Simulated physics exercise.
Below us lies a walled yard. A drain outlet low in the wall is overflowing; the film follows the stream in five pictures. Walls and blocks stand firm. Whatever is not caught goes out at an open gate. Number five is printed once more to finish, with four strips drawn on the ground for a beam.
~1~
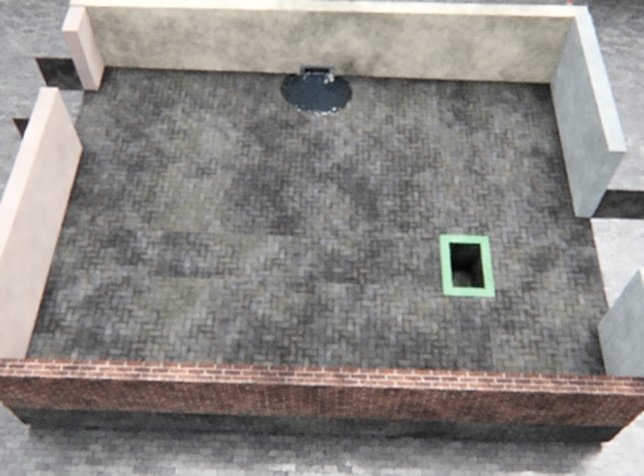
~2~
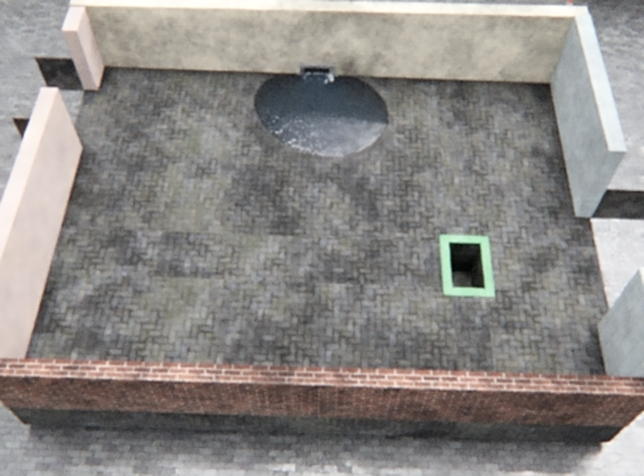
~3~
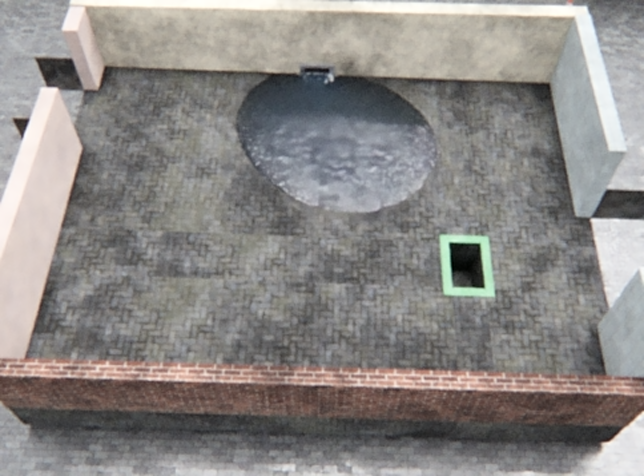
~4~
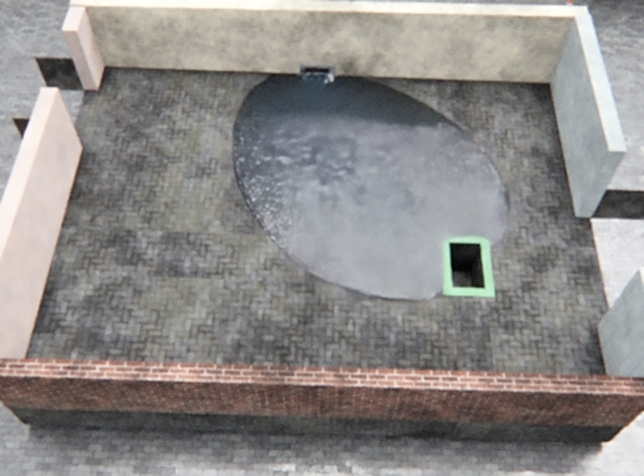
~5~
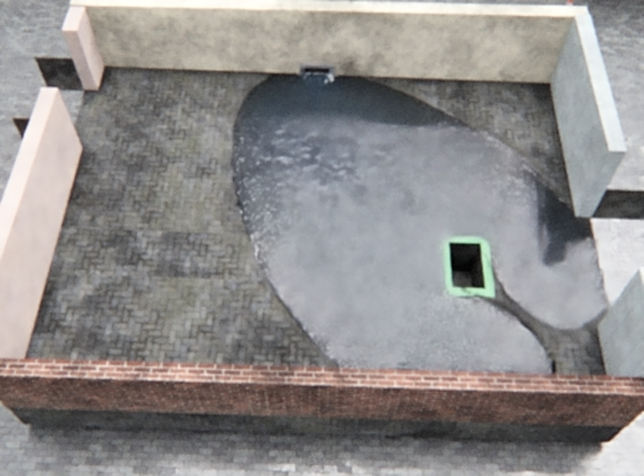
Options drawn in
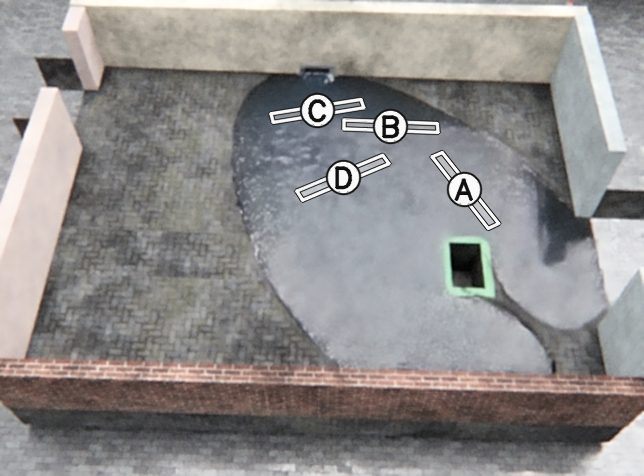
At the start, a small dark pool of water lies by an outlet in the back wall of a paved, walled yard. The water spreads forward and to the right, reaching the green-edged drain pit. It then surrounds the pit and extends to the right side and front brick wall, leaving the left paving dry.
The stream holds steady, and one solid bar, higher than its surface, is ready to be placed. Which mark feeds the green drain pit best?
Position A does it best.
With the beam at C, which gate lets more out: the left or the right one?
The right one.
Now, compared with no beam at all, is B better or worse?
It is worse.
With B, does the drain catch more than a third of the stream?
No, it does not.
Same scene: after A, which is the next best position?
The answer is B.
In white, A from (437, 154) to (493, 225); B from (343, 124) to (437, 127); C from (272, 118) to (362, 103); D from (299, 195) to (385, 159).
With A, about 36 % of the stream goes into the green drain pit, about 63 % out by the gates.
With B, about 20 % of the stream goes into the green drain pit, about 78 % out by the gates.
With C, about 9 % of the stream goes into the green drain pit, about 89 % out by the gates.
With D, about 10 % of the stream goes into the green drain pit, about 88 % out by the gates.
